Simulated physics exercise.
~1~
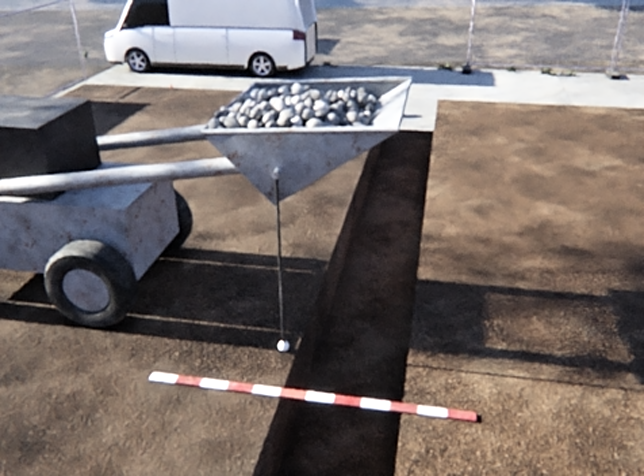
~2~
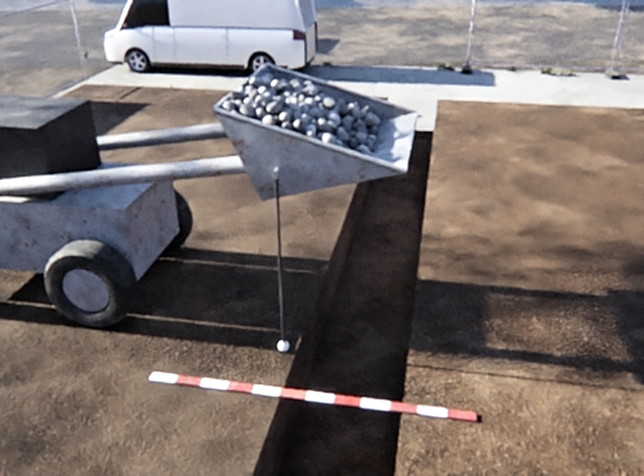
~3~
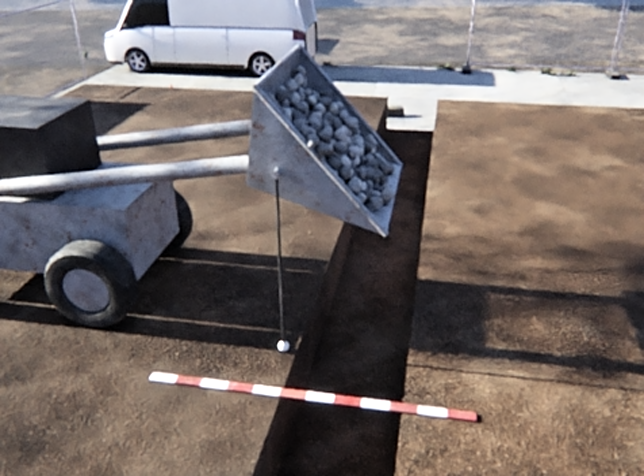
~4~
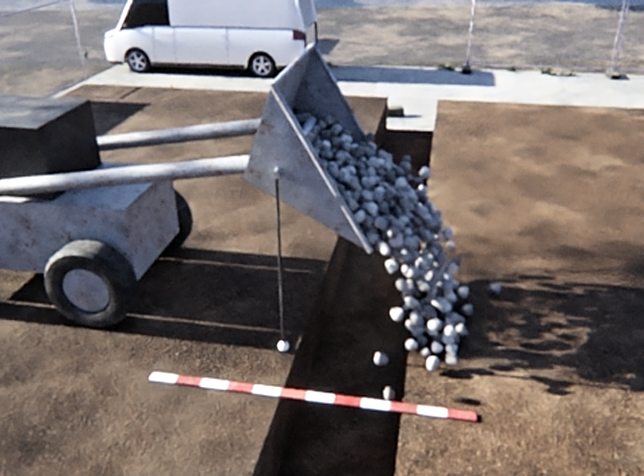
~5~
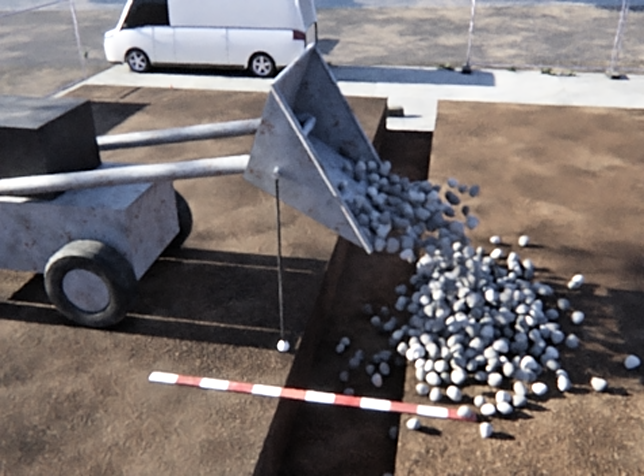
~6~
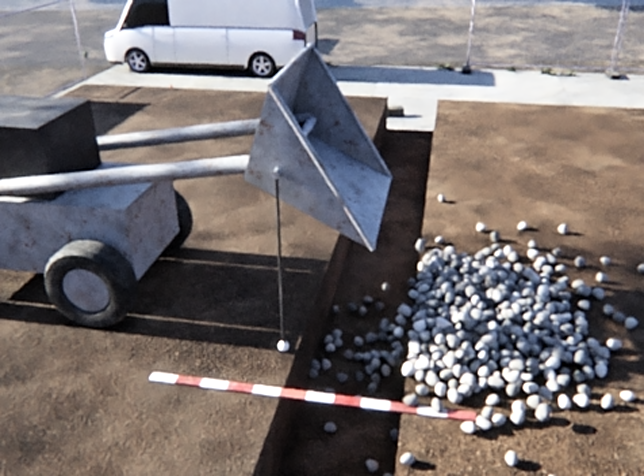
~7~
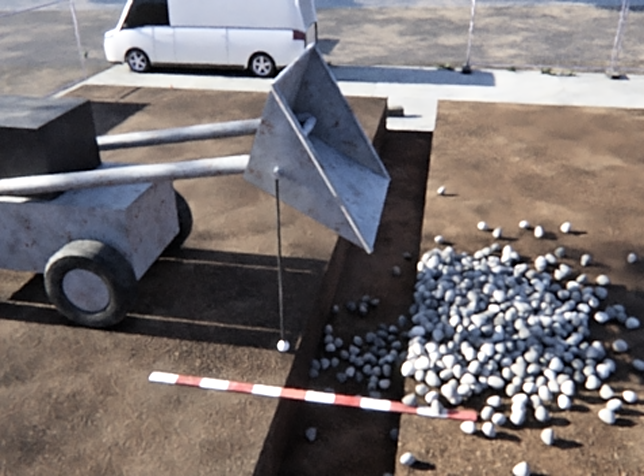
The video shows a loader tipping a metal bucket of smooth grey stones forward over a trench, spilling them down to the right. Most land in a spread-out heap beyond the trench, some lie inside it, and the emptied bucket stays tilted downward.
